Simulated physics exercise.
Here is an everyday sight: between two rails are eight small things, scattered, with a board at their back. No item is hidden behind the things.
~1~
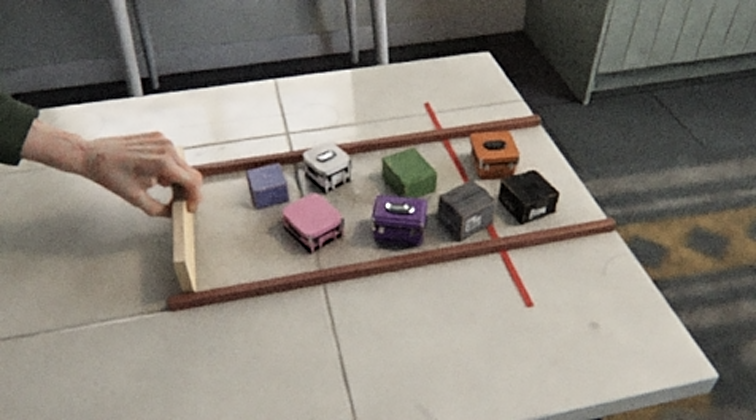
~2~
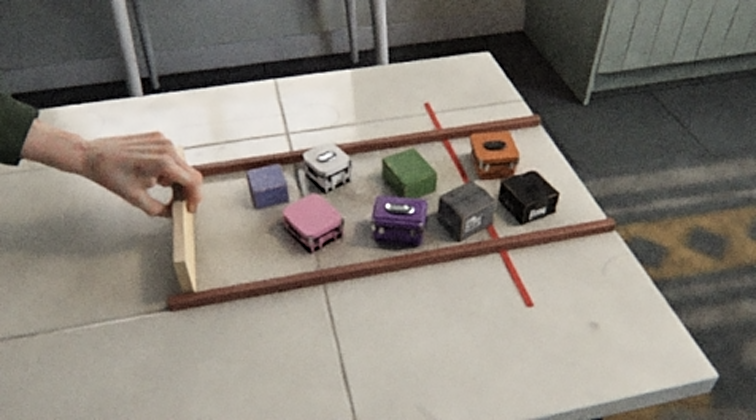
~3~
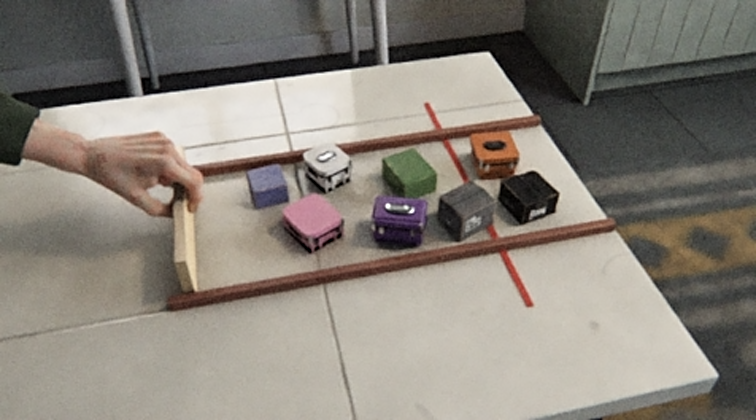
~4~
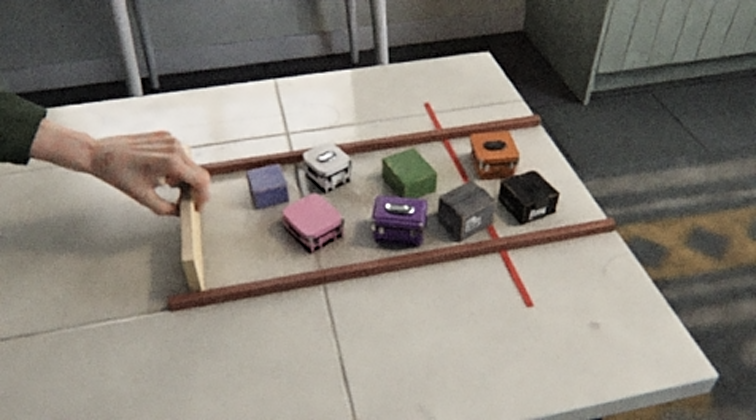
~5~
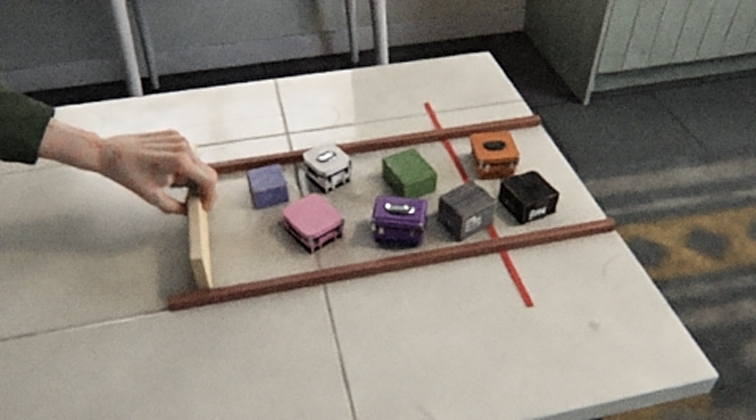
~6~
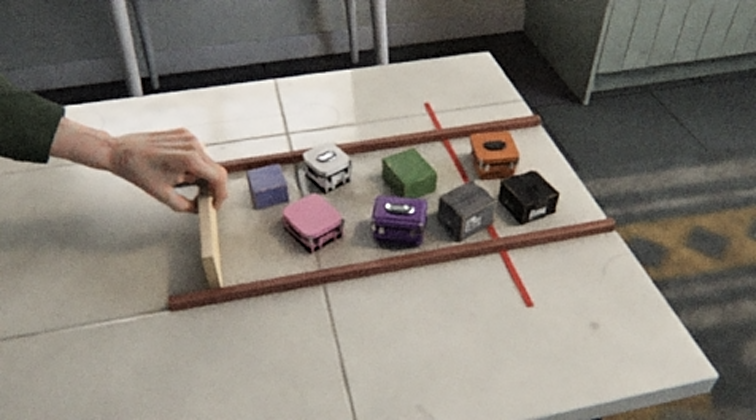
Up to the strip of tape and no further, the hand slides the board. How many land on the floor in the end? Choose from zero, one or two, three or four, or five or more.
In the end, one or two land there.
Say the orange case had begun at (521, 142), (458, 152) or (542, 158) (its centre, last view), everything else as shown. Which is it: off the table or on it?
Results by place: It remains there; it remains there; it remains there.
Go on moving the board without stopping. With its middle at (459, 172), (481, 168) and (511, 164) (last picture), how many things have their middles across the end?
1, 2, 3.
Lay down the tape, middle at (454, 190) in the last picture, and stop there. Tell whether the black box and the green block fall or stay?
Black box gone, green block safe.
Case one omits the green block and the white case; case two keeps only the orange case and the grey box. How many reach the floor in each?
Result: 1 in the first case, with 0 in the second.
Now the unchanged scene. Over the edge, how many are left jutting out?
Overhanging ones - 2.
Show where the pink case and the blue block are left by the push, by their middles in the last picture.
Near (501, 198) and (475, 153).
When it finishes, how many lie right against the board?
The count is 2.
Soon after, none off yet; black box at rest near (528, 197); orange case at rest near (494, 156); grey box at rest near (466, 210).
At rest, the number that fall off is one or two; fallen, black box.
